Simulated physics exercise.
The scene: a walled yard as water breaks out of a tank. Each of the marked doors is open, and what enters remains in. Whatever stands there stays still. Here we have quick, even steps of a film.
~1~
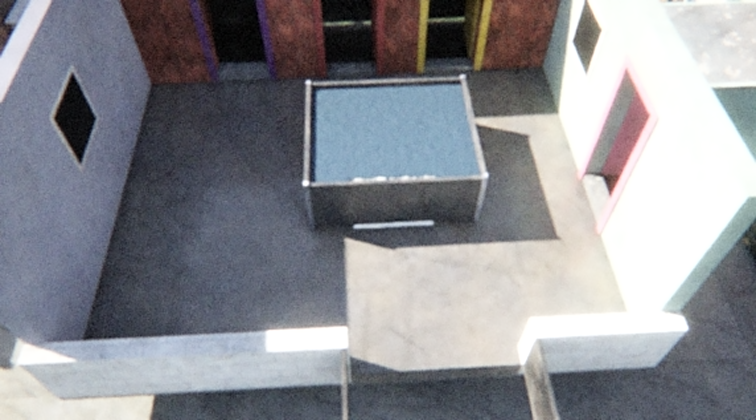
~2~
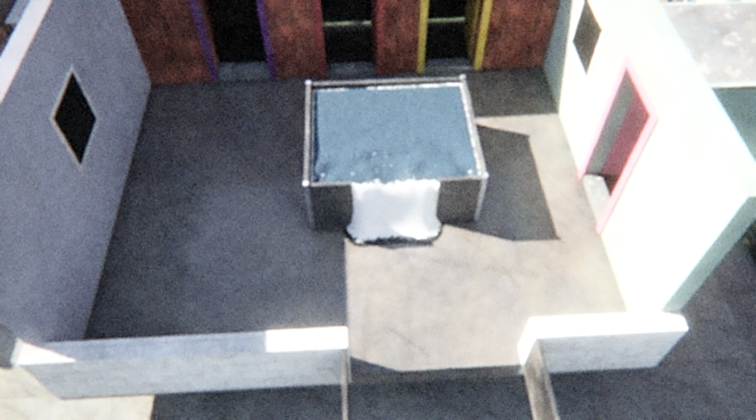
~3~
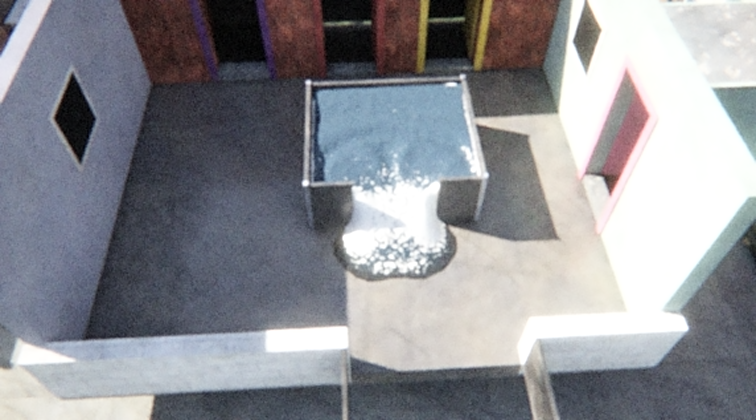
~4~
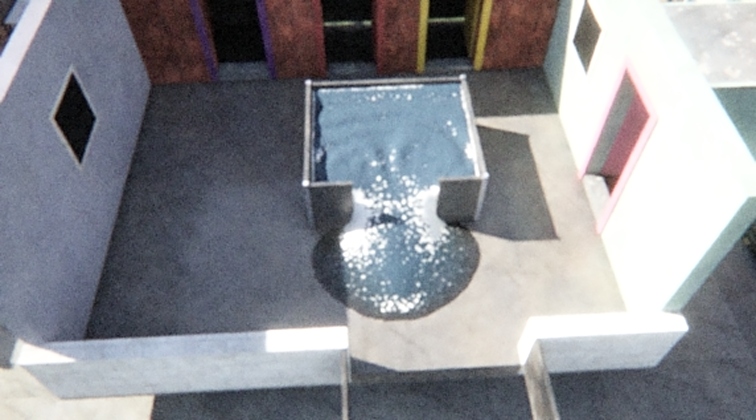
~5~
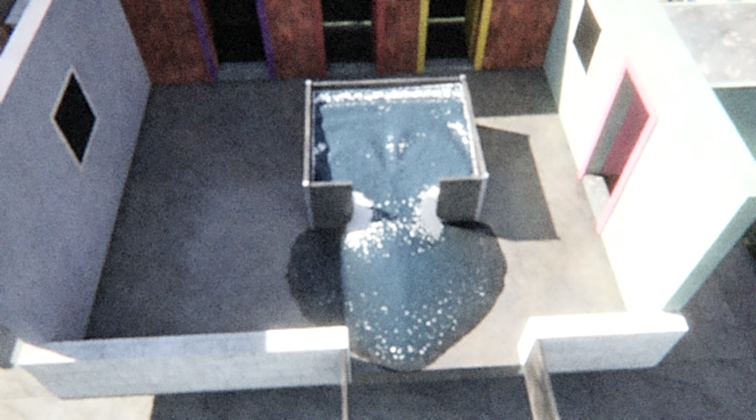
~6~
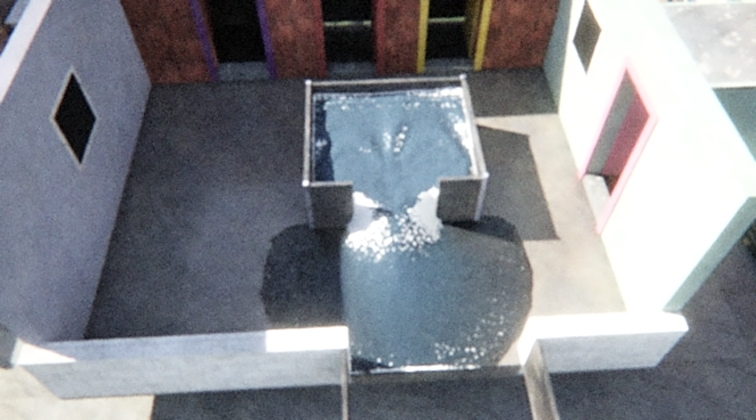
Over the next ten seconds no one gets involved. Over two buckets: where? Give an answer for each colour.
Pink door: Two buckets or fewer; red door: Two buckets or fewer; yellow door: Two buckets or fewer; purple door: Two buckets or fewer.
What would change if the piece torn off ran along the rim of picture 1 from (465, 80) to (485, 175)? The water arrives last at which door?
It's the purple one.
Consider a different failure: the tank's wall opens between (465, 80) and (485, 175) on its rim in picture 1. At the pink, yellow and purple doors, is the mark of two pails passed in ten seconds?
The pink one exceeds the limit, the yellow one exceeds the limit and the purple one falls short.
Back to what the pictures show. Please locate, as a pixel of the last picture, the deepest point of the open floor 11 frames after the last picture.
Deepest point: Roughly (77, 370).
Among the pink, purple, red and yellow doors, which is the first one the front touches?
That would be the one in pink, ahead of the rest.
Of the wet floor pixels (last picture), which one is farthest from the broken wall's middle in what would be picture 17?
About at (77, 370).
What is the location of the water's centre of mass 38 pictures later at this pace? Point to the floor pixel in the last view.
I'd say near (335, 204).
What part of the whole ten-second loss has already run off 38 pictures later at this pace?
Close to 85 per cent, I'd say.
A moment on, water covers 25 % of the floor; the pink door not reached, the red door not reached, the yellow door not reached, the purple door not reached.
Next, water covers 30 % of the floor; the pink door not reached, the red door not reached, the yellow door not reached, the purple door not reached.
Then, water covers 50 % of the floor; the pink door wet at the sill, nothing in, the red door not reached, the yellow door not reached, the purple door not reached.
Later, water covers 80 % of the floor; the pink door wet at the sill, nothing in, the red door not reached, the yellow door wet at the sill, nothing in, the purple door wet at the sill, nothing in.
In the end, water covers 95 % of the floor; the pink door wet at the sill, nothing in, the red door wet at the sill, nothing in, the yellow door wet at the sill, nothing in, the purple door wet at the sill, nothing in.
